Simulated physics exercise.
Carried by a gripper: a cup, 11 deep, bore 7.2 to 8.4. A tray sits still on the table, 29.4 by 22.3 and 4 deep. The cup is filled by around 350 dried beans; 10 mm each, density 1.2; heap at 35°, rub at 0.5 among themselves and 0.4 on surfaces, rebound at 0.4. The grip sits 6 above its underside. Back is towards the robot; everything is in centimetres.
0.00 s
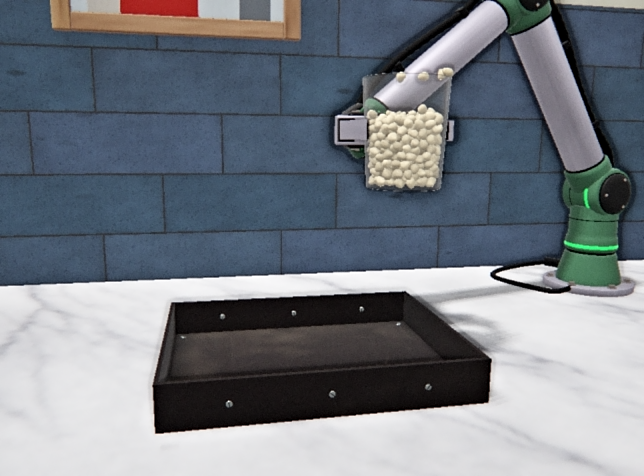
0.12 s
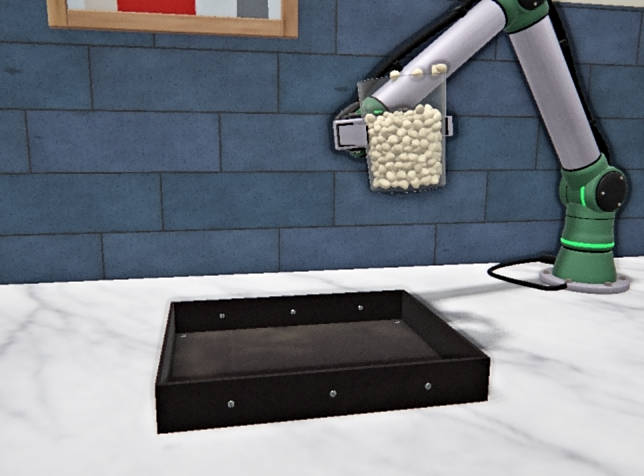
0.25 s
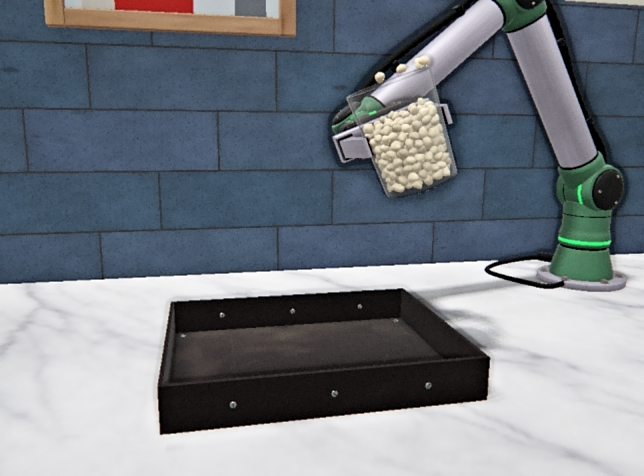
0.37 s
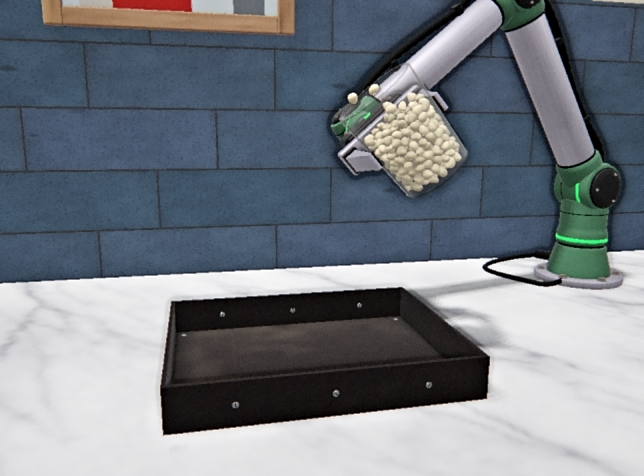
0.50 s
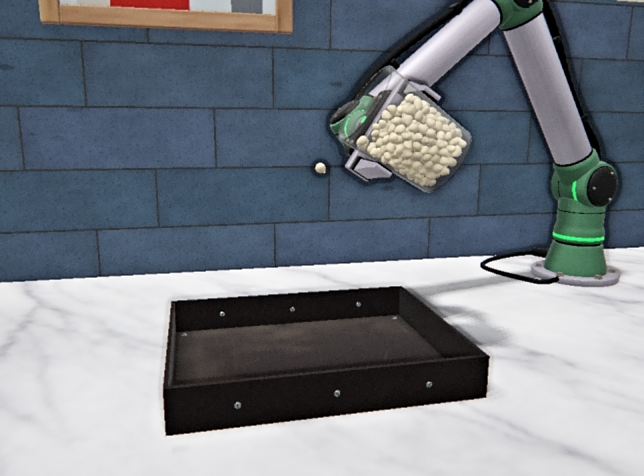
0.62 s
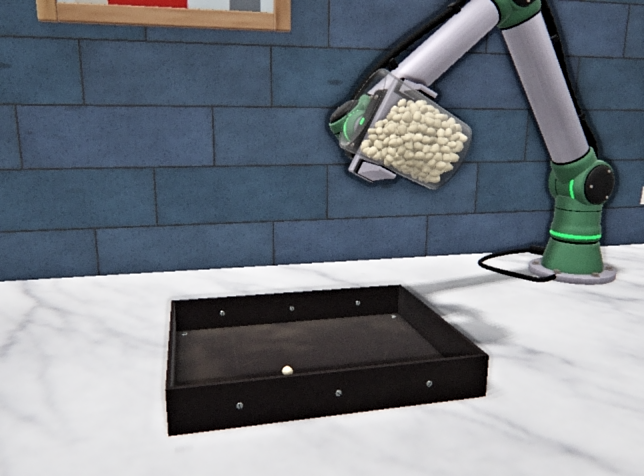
Robot arm tilting a clear cup of pale beans above a black tray, one bean dropping into the tray.
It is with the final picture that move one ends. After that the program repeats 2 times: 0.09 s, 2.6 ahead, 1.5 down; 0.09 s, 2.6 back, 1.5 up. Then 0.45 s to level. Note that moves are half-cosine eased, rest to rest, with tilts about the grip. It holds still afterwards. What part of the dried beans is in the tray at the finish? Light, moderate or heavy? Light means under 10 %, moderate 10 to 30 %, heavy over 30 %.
Light.
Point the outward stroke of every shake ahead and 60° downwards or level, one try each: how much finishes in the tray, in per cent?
Try one gives about 0 in a hundred, try two about 15 in a hundred.
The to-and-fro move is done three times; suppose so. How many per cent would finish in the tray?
5 per cent or so.
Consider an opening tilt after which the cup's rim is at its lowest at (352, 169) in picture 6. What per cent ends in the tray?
Some 40 per cent.
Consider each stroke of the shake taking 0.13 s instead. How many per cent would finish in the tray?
That gives about 0 percent.
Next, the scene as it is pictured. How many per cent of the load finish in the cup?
Around 95 in a hundred.
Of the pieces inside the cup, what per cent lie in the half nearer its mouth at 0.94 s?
Close to 40 in a hundred.
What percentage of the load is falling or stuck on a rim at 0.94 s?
Some 1 percent.
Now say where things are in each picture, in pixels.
The first picture shows the cup middle at (405, 135), level; upper third of the load around (407, 125), from x 370 to 450, top at y 75; 352 in the cup.
The second picture shows the cup middle at (405, 135), tilted 6° forward; upper third of the load around (407, 126), from x 370 to 440, top at y 70.
The third picture shows the cup middle at (405, 135), tilted 22° forward; upper third of the load around (411, 126), from x 365 to 445, top at y 60.
The fourth picture shows the cup middle at (407, 135), tilted 41° forward; upper third of the load around (412, 125), from x 355 to 455, top at y 90.
The fifth picture shows the cup middle at (407, 134), tilted 57° forward; upper third of the load around (416, 124), from x 320 to 460, top at y 100; 351 in the cup, 1 in flight or on a rim.
The sixth picture shows the cup middle at (407, 134), tilted 63° forward; upper third of the load around (417, 124), from x 285 to 460, top at y 105; 351 in the cup, 1 in the tray.
After 0.94 s, tilted 63° forward, highest piece 26 above the table; 346 in the cup, 1 in the tray, 5 in flight or on a rim.
After 1.27 s, tilted 18° forward, highest piece 29 above the table; 341 in the cup, 11 in the tray.
After 1.63 s, level, highest piece 29 above the table; 341 in the cup, 11 in the tray.
After 2.68 s, level, highest piece 29 above the table; 341 in the cup, 11 in the tray.
In the end, 341 in the cup, 11 in the tray. That is 3 % in the tray.
